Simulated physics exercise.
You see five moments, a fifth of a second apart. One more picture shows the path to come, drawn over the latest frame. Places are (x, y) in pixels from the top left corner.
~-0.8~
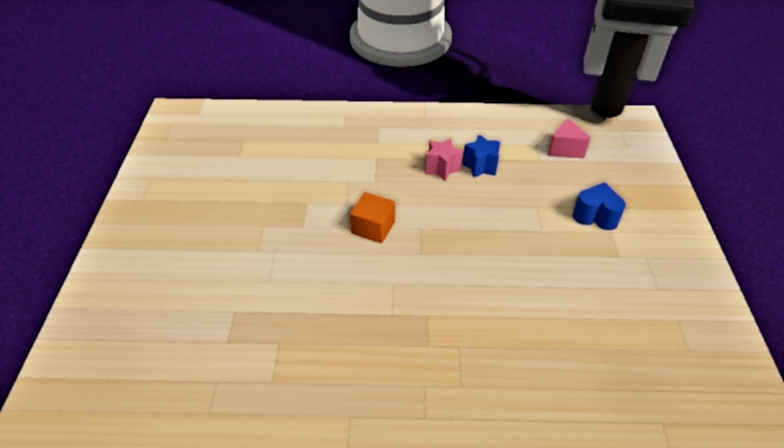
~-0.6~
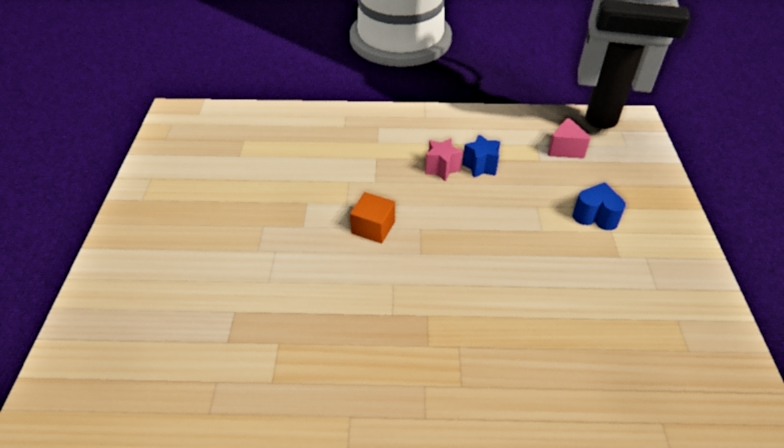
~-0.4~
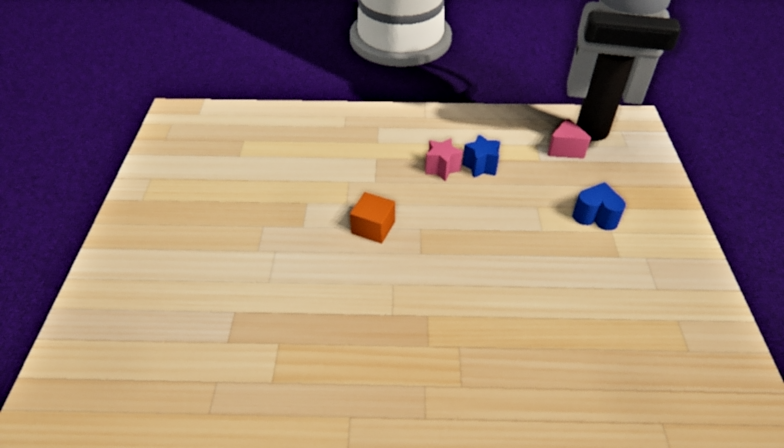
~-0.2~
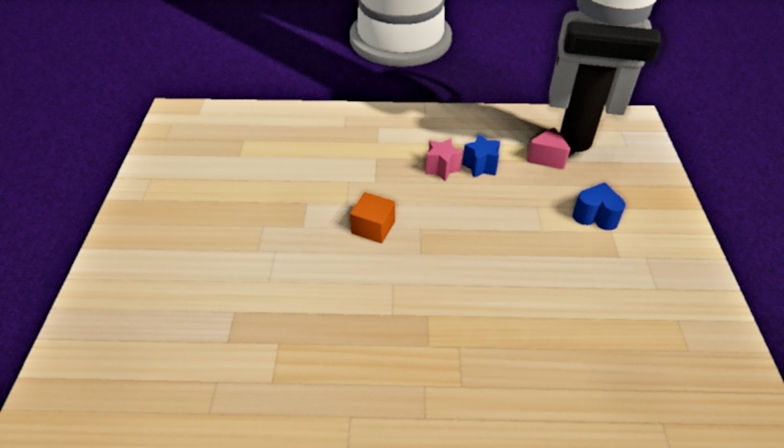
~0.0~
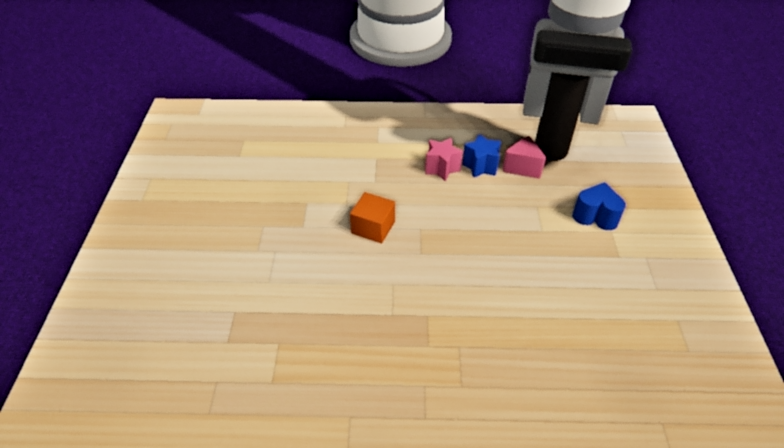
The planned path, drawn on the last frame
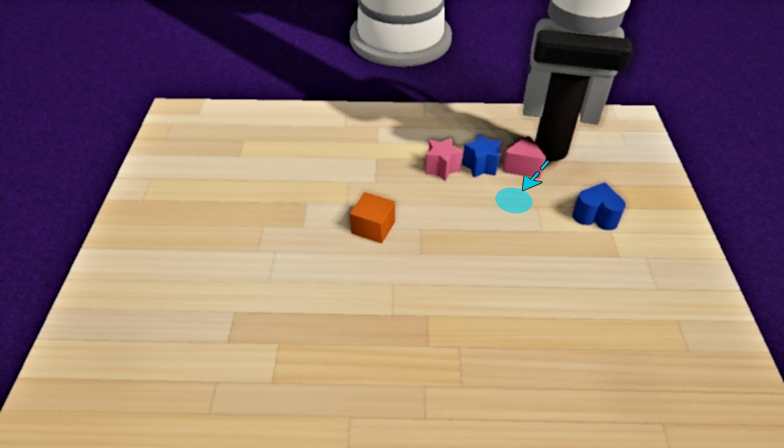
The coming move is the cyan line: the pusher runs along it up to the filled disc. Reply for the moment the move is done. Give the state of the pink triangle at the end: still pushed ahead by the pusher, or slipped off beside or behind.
The pusher will have lost it.
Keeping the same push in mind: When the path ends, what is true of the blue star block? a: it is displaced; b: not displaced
The answer is a.
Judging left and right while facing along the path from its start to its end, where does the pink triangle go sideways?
Right.
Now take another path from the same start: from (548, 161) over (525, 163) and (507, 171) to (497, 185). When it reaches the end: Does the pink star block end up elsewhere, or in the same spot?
Gets moved.
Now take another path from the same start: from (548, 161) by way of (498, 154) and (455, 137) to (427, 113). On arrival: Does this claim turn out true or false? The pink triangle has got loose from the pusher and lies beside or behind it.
It is true.
The drawn path runs straight from (548, 161) to (514, 200).
What follows on the original path. Halfway along, pusher (534, 171); blue star block (477, 147), turned 40° clockwise; pink triangle (505, 161), turned 25° clockwise.
At the end, pusher (516, 191); pink star block (439, 146), turned 20° anticlockwise; blue star block (474, 149), turned 70° clockwise; pink triangle (489, 169), turned 50° clockwise; blue heart-shaped block not moved.
